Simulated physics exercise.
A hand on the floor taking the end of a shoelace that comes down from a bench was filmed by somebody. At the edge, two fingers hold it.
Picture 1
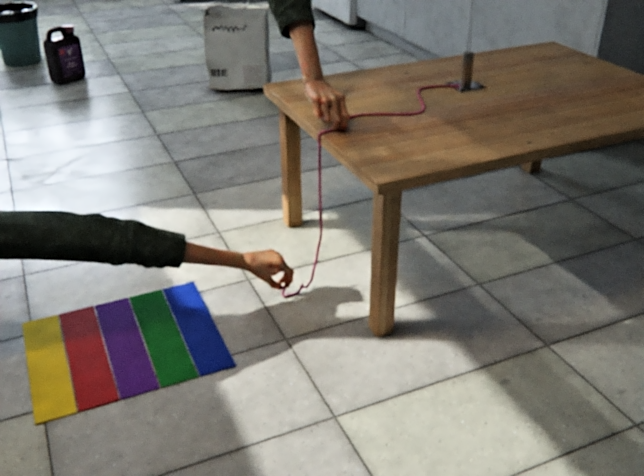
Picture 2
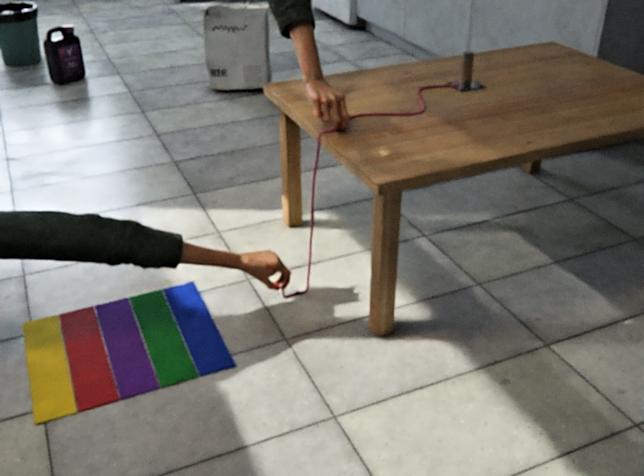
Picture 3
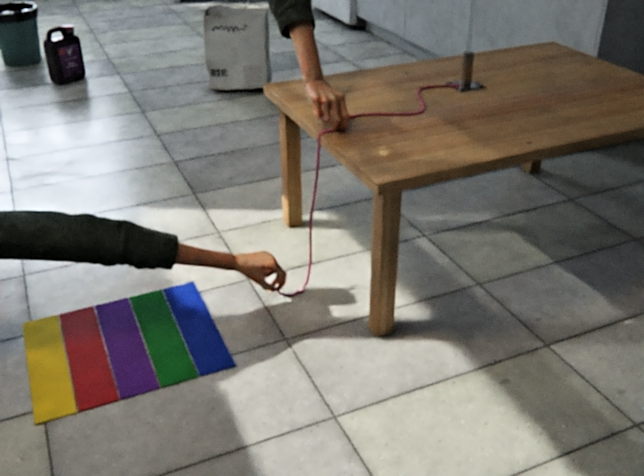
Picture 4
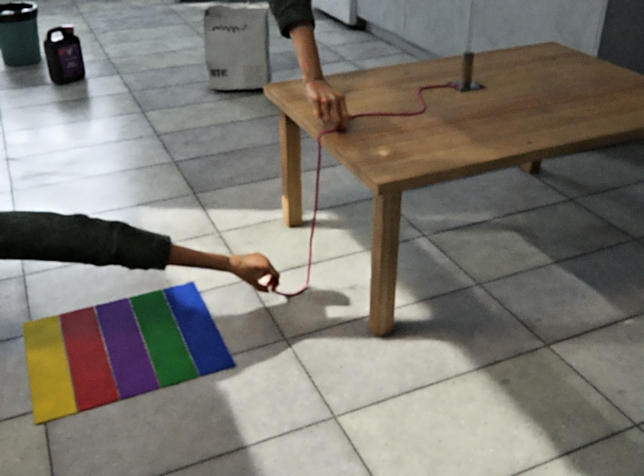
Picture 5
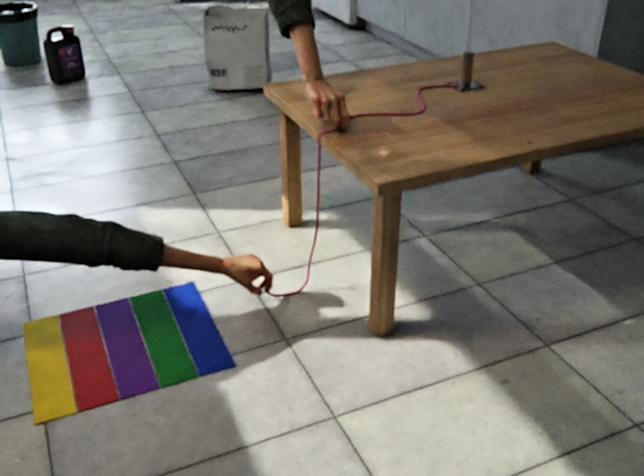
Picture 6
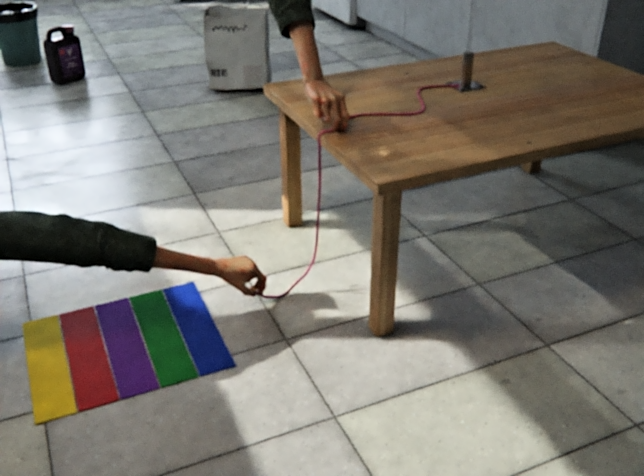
A dark-sleeved arm reaches in low from the left across a grey tiled floor, seen from a fixed, raised viewpoint beside a wooden bench. A red shoelace winds over the bench to its edge, where another hand's fingers hold it, above a mat striped yellow, red, purple, green and blue. The lower hand, pinching the hanging end, draws it slowly leftward near the floor, while the upper hand stays still.
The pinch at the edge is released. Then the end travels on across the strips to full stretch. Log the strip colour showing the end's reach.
Reach: Purple strip.
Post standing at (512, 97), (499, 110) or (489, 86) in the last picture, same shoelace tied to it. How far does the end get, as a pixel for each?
About (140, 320), (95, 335) and (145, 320).
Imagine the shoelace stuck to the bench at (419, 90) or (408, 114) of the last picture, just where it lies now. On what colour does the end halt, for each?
Try 1: Purple; try 2: Green.
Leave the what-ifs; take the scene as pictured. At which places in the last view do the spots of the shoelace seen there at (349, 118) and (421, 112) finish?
You'll find the first mark at (322, 129) and the second mark at (383, 110).
Soon after, end near (189, 310); over blue.
Then, end near (144, 322); over green.
At full stretch, end near (116, 329); over purple. It halts on the purple strip.
